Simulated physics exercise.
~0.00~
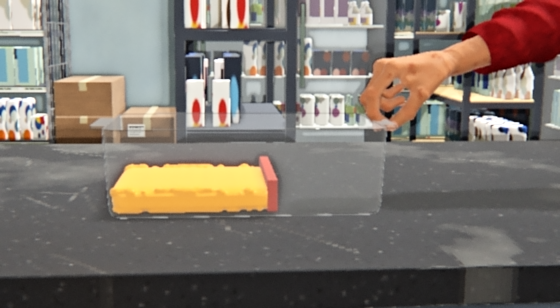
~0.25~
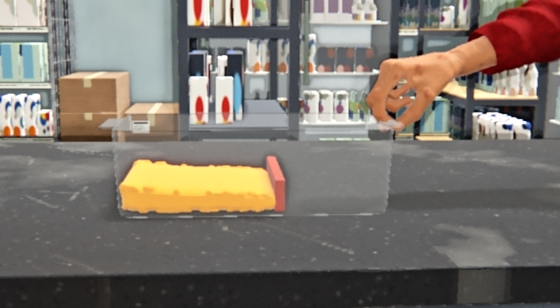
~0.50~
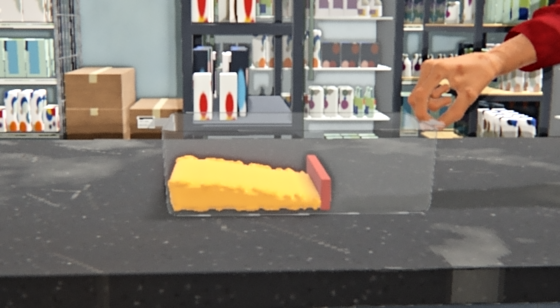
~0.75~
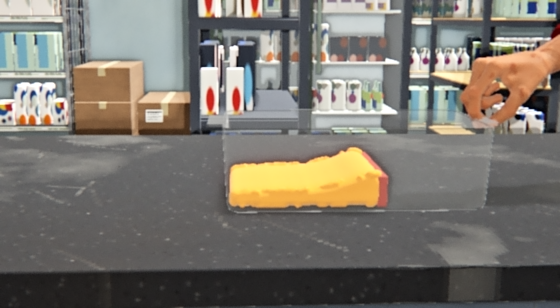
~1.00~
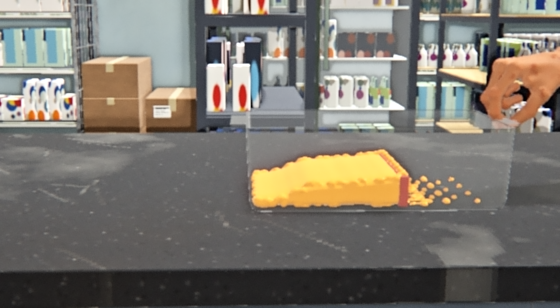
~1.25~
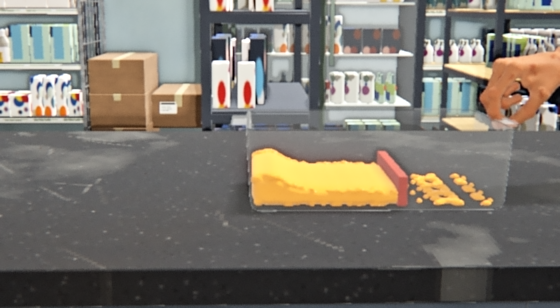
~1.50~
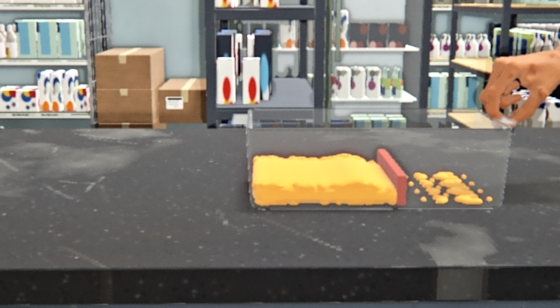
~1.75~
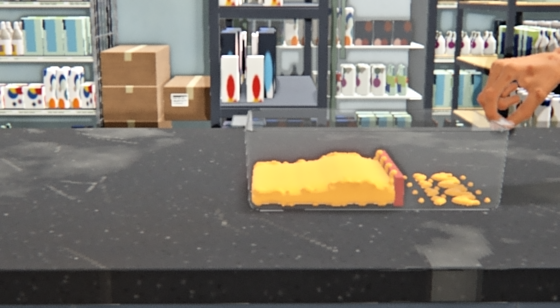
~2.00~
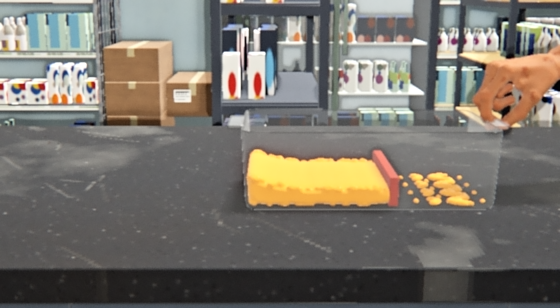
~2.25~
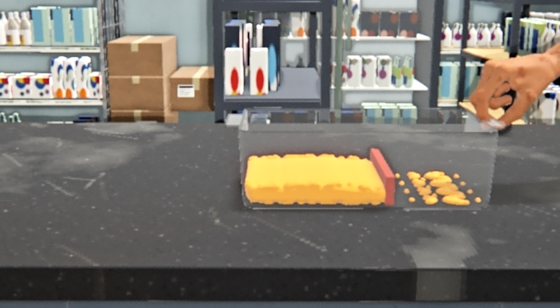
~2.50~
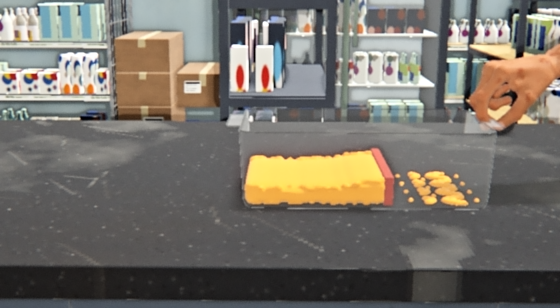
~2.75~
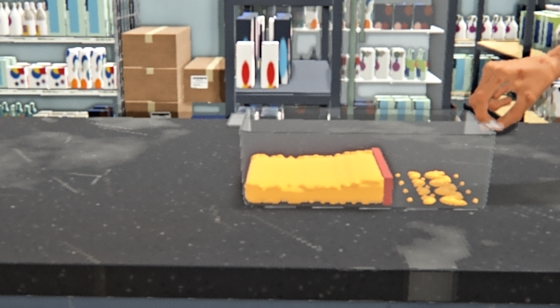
A hand pulling a clear box of yellow juice right along a dark counter, a little spilling past its red divider before settling.
